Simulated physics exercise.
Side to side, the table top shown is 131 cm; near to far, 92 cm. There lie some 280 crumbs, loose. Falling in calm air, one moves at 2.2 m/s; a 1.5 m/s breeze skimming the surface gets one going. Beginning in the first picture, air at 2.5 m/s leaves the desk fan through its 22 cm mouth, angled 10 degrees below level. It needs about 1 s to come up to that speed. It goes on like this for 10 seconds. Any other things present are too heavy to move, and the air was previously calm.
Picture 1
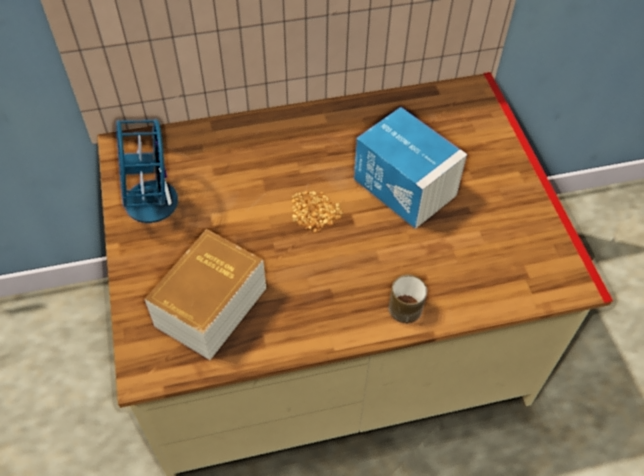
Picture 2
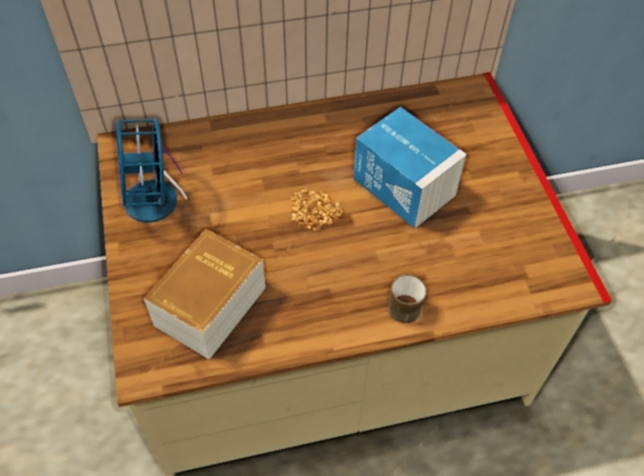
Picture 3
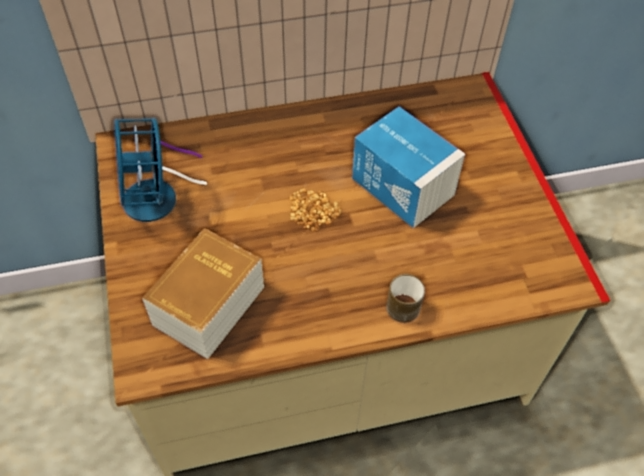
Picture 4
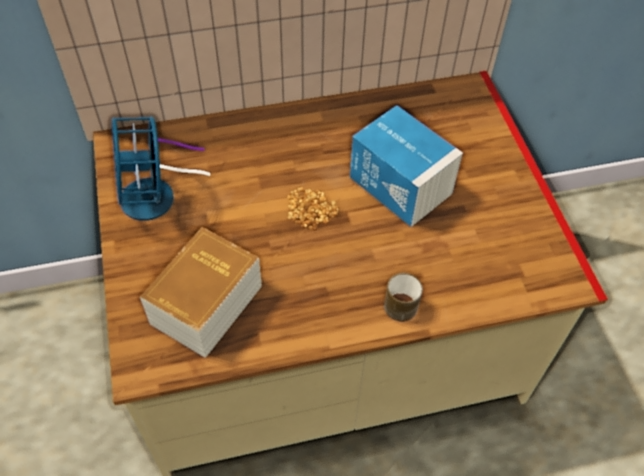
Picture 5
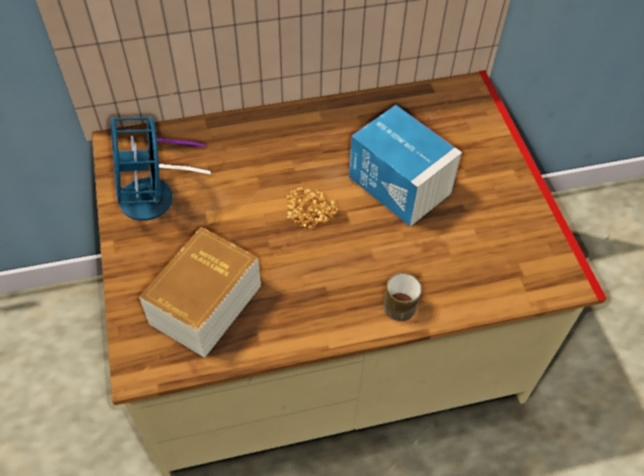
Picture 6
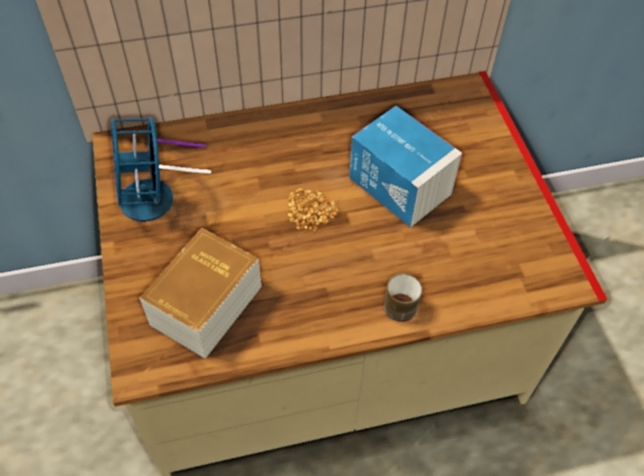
Blue desk fan starting up on a wooden tabletop, its ribbons lifting and streaming right while golden crumbs barely stir between books.
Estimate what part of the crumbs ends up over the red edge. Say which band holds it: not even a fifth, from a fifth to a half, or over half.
The fraction over that edge is going to remain below a fifth.
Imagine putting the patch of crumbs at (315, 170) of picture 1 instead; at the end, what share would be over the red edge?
90 %.
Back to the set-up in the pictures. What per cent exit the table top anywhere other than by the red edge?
Some 60 per cent.
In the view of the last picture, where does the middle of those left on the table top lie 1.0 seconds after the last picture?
(356, 234).
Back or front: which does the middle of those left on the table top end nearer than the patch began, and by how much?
Towards the front, some 35 cm.
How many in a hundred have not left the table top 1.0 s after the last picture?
Near 70 per cent, more or less.
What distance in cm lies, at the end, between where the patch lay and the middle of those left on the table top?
Roughly 45 centimetres.
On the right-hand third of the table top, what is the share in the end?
Share at the end: Close to 20 %.
Then, 1.0 s after the last picture, 81 % are on the move or not yet settled, 0 % are over the red edge; the middle of those still in play is near (367, 237).
Then, 2.2 s after the last picture, 55 % are on the move or not yet settled, 0 % are over the red edge; the middle of those still in play is near (425, 289).
Then, 4.6 s after the last picture, 41 % are on the move or not yet settled, 0 % are over the red edge; the middle of those still in play is near (452, 292).
Then, 9.1 s after the last picture, at the end, 0 % are over the red edge; the middle of those still in play is near (446, 296).
